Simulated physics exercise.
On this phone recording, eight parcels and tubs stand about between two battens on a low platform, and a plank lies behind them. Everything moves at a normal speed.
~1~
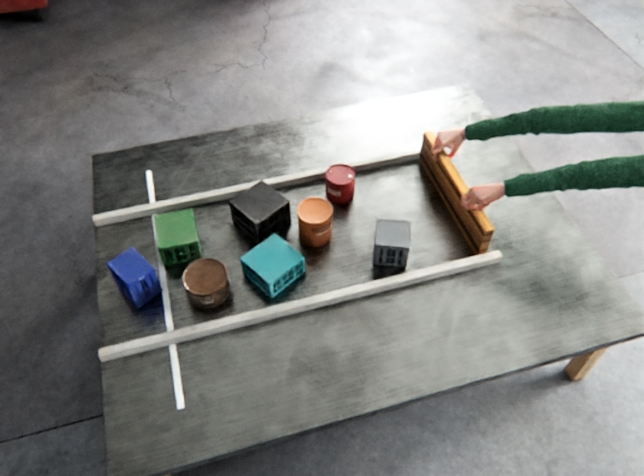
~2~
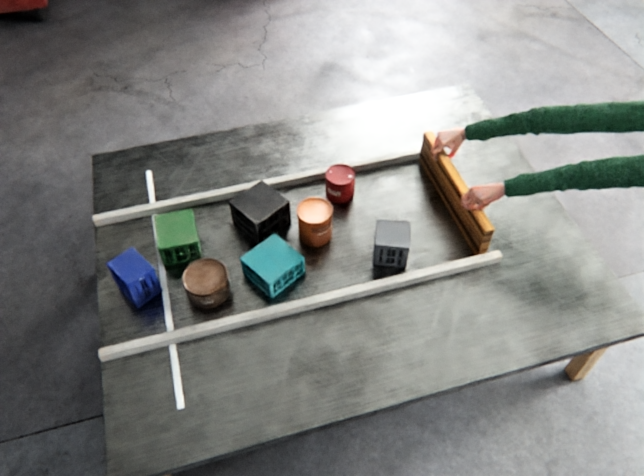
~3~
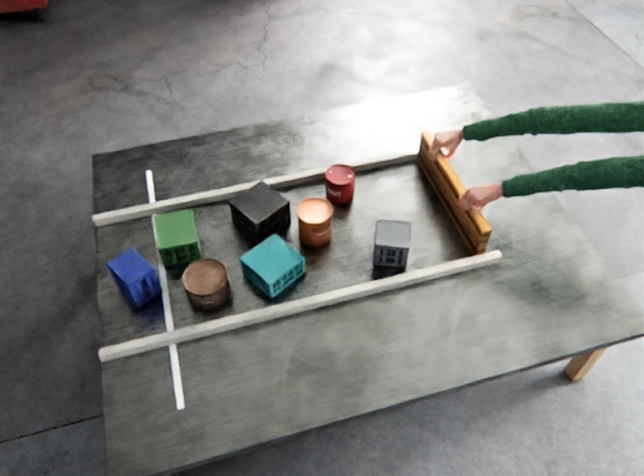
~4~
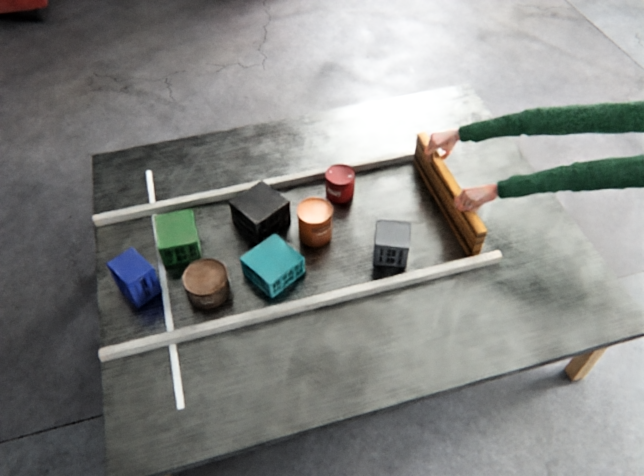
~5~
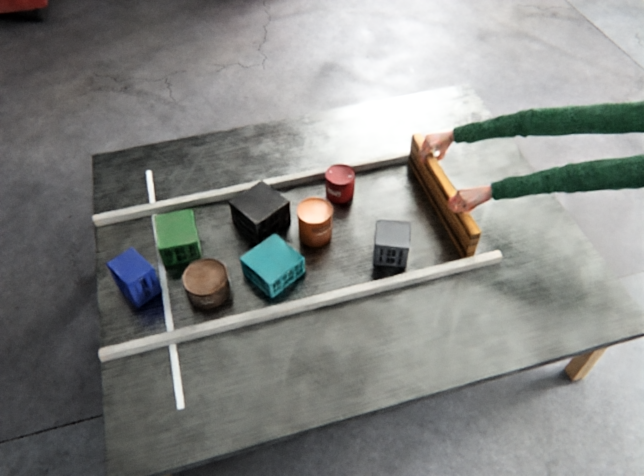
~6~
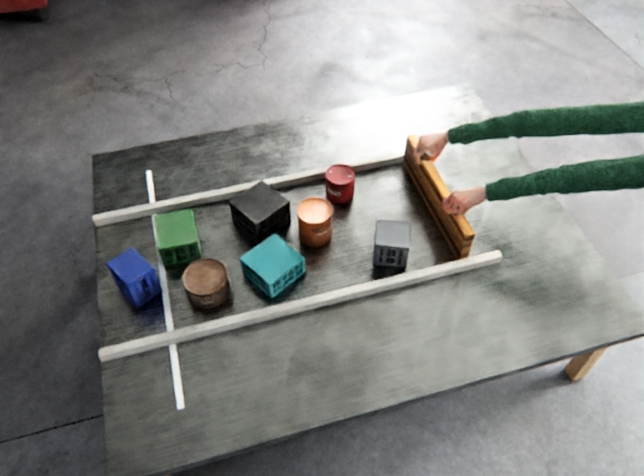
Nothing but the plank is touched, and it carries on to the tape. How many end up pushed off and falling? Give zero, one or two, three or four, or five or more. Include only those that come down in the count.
Three or four fall.
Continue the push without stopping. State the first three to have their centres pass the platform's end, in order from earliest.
Listing earliest first, you get the blue crate, the brown pail and the green crate.
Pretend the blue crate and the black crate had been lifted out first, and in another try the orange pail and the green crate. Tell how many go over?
Result, first then second: 1, 2.
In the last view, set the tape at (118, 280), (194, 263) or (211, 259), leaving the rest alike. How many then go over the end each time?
Going through each try, you'd get 5, 2 and 1.
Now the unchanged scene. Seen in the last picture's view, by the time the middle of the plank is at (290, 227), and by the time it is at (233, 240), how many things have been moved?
First position 6; second position 8.
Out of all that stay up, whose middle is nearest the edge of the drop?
It's the turquoise crate that ends nearest.
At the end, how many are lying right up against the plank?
It is in contact with 3.
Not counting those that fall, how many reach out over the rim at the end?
Expected count: 2.
Soon after, none off yet; blue crate at rest near (135, 277); green crate at rest near (178, 237); brown pail at rest near (207, 284).
At rest, the number that fall off is three or four; fallen, brown pail, green crate and blue crate.
